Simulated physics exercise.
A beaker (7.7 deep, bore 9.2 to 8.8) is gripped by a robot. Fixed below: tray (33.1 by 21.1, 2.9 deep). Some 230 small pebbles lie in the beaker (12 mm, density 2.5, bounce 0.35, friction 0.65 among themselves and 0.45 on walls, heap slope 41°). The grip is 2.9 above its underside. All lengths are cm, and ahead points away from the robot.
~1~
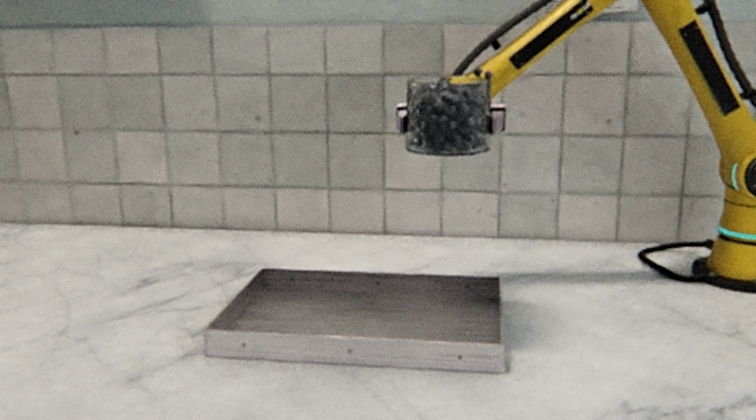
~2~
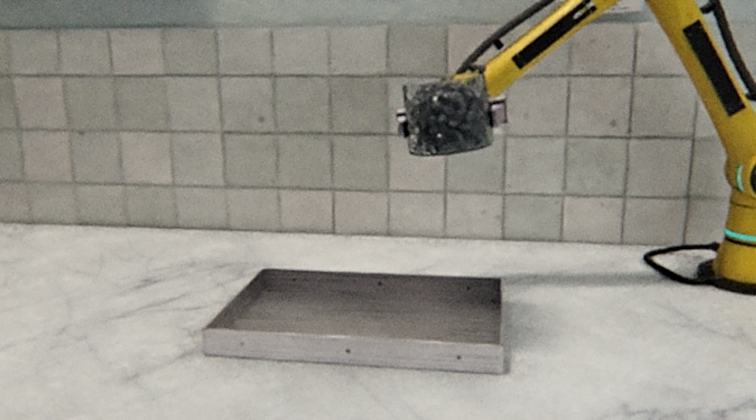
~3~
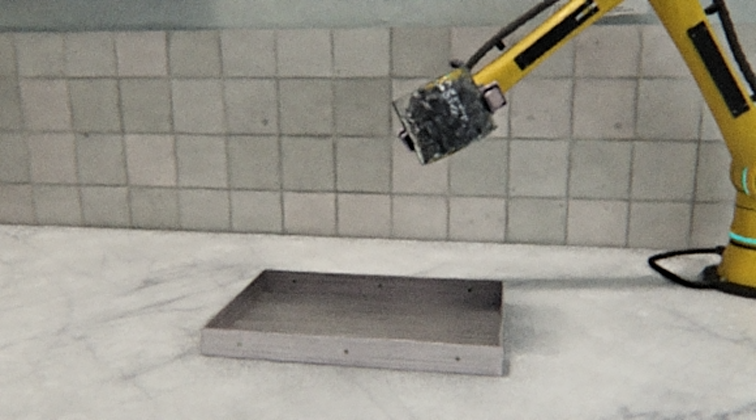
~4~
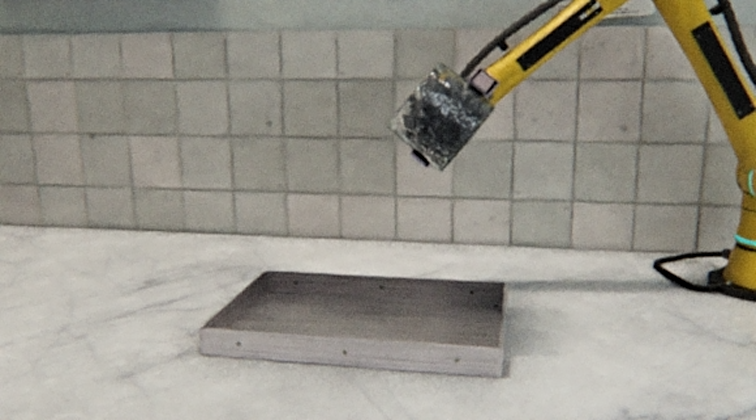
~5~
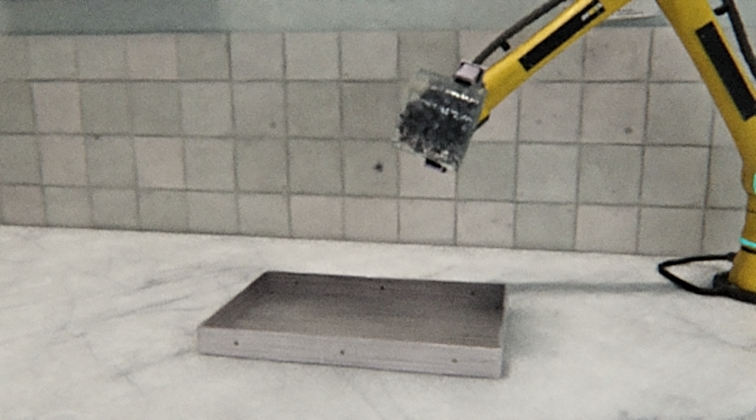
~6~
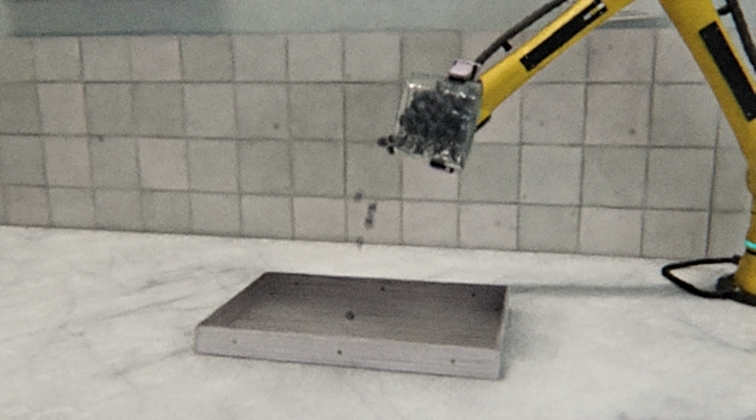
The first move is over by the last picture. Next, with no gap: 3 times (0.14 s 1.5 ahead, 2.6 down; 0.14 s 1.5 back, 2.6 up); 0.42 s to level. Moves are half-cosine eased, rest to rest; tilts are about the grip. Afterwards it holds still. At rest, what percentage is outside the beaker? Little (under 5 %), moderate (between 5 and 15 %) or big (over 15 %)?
Answer: Moderate; between 5 and 15 % of the small pebbles finish outside the beaker.
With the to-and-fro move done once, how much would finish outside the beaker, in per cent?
It would be near 10 per cent.
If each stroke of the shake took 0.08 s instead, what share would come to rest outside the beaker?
It would be near 25 per cent.
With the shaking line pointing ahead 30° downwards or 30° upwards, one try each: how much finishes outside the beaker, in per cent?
About 20 and 45 per cent.
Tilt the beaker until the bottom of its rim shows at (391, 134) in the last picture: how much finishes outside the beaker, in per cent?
Some 0 per cent.
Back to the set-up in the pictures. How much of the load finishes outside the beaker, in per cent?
About 10 per cent.
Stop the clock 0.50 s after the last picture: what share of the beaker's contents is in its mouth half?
Some 40 per cent.
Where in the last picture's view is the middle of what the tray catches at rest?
At about (340, 322).
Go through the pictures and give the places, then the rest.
In the first picture, beaker middle at (448, 116), level; upper third of the load around (448, 102), from x 415 to 490, top at y 70; 231 in the beaker.
In the second picture, beaker middle at (447, 115), tilted 7° forward; upper third of the load around (449, 101), from x 410 to 485, top at y 70.
In the third picture, beaker middle at (445, 116), tilted 27° forward; upper third of the load around (448, 102), from x 410 to 490, top at y 65.
In the fourth picture, beaker middle at (443, 118), tilted 51° forward; upper third of the load around (449, 102), from x 410 to 485, top at y 85.
In the fifth picture, beaker middle at (441, 120), tilted 71° forward; upper third of the load around (446, 103), from x 380 to 480, top at y 85; 230 in the beaker, 1 in flight or on a rim.
In the sixth picture, beaker middle at (440, 120), tilted 78° forward; upper third of the load around (449, 106), from x 350 to 475, top at y 90; 226 in the beaker, 1 in the tray, 4 in flight or on a rim.
Then, 0.50 s later, tilted 78° forward, highest piece 28 above the table; 212 in the beaker, 18 in the tray, 1 in flight or on a rim.
Then, 1.01 s later, tilted 51° forward, highest piece 28 above the table; 208 in the beaker, 22 in the tray, 1 in flight or on a rim.
Then, 1.46 s later, level, highest piece 30 above the table; 208 in the beaker, 23 in the tray.
Then, 2.51 s later, level, highest piece 30 above the table; 208 in the beaker, 23 in the tray.
At rest, 208 in the beaker, 23 in the tray. That is 10 % outside the beaker.
